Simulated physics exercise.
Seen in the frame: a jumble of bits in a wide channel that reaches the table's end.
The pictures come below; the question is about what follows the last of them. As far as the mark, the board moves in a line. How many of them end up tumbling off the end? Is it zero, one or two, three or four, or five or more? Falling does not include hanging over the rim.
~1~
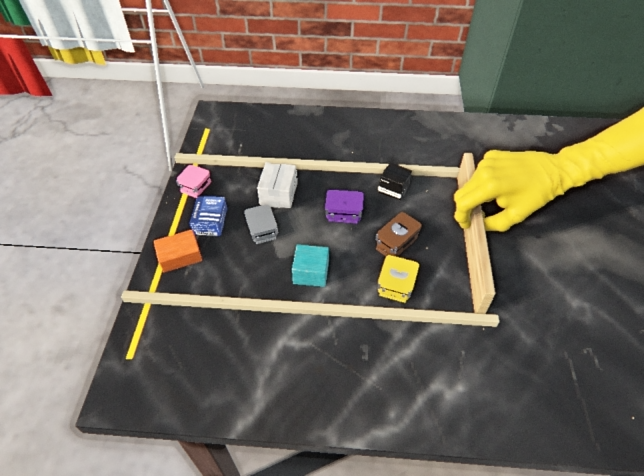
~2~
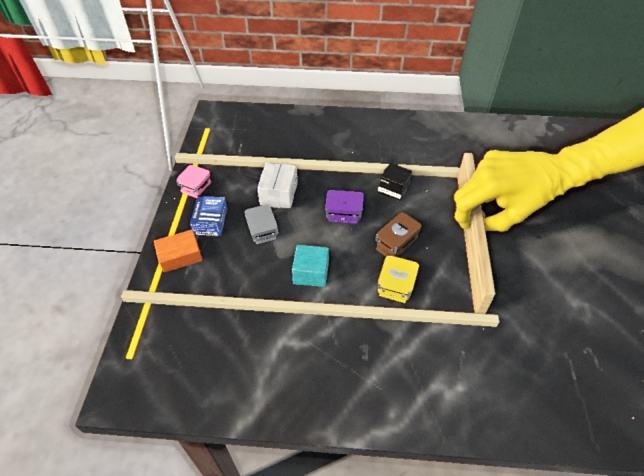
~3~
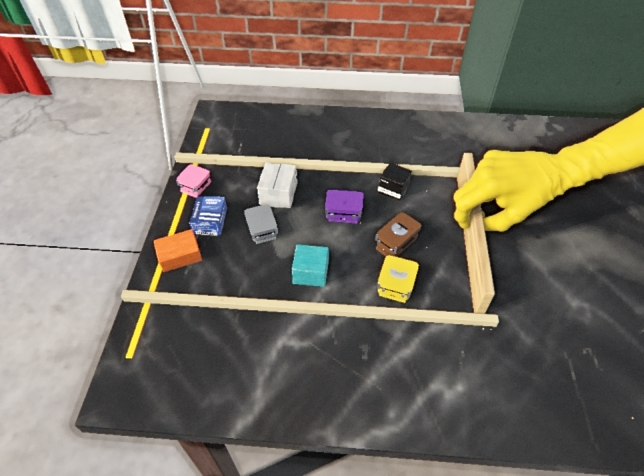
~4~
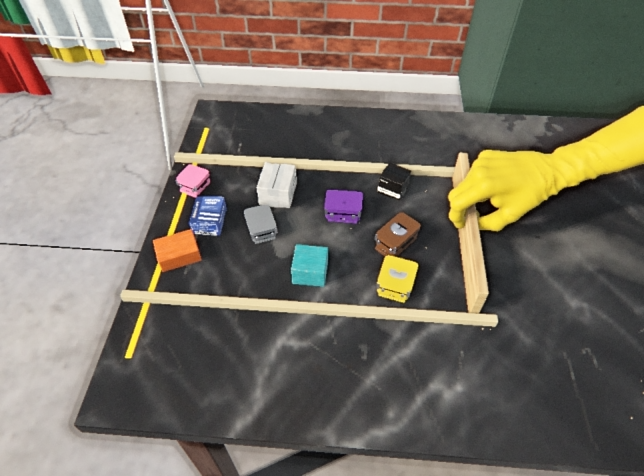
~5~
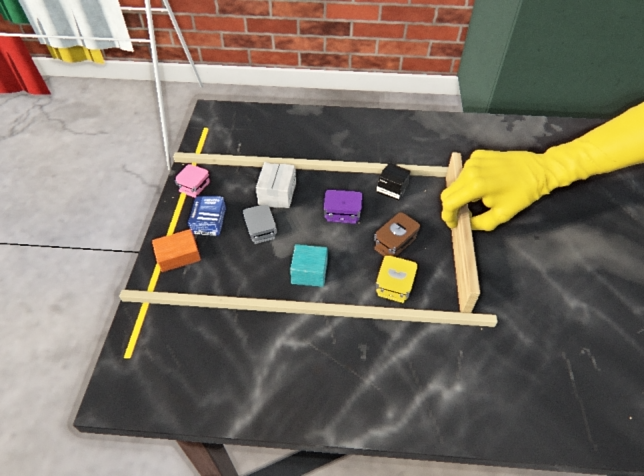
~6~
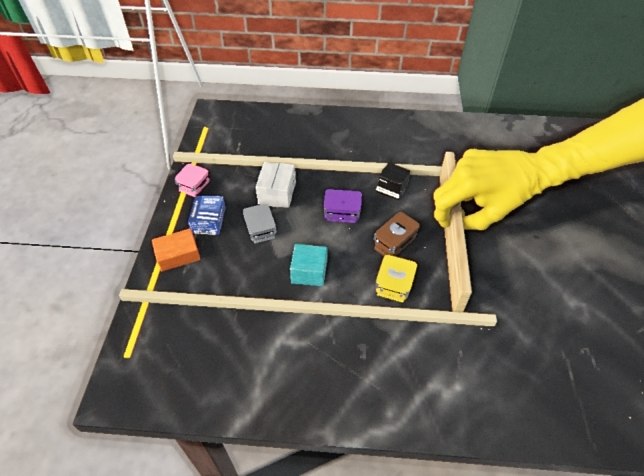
It will be five or more.
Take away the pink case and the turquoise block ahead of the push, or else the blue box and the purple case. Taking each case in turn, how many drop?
You'd count 4 the first time and 5 the second time.
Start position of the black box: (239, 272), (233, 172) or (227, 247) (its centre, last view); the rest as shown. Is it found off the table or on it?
Results in order - down; down; down.
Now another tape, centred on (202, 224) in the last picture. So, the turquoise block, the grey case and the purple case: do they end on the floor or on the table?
First the turquoise block, which stays on top, then the grey case, which stays on top, and the purple case, which stays on top.
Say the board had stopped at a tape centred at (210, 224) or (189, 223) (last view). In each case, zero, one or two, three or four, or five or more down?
The first spot gives either three or four, the second gives 5 or more.
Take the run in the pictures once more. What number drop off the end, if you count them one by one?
6.
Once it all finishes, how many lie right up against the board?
Counting them up gives 4.
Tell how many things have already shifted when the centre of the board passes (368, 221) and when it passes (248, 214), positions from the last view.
Tally: 3; 10.
Soon after, none off yet; pink case at rest near (193, 181); orange block at rest near (176, 250); blue box at rest near (207, 215).
After that, none off yet; pink case tilting well over near (152, 179); orange block tilting a little near (126, 242); blue box tilting a little near (140, 212).
In the end, the number that fall off is five or more; gone, turquoise block, white box, grey case, blue box, orange block and pink case.
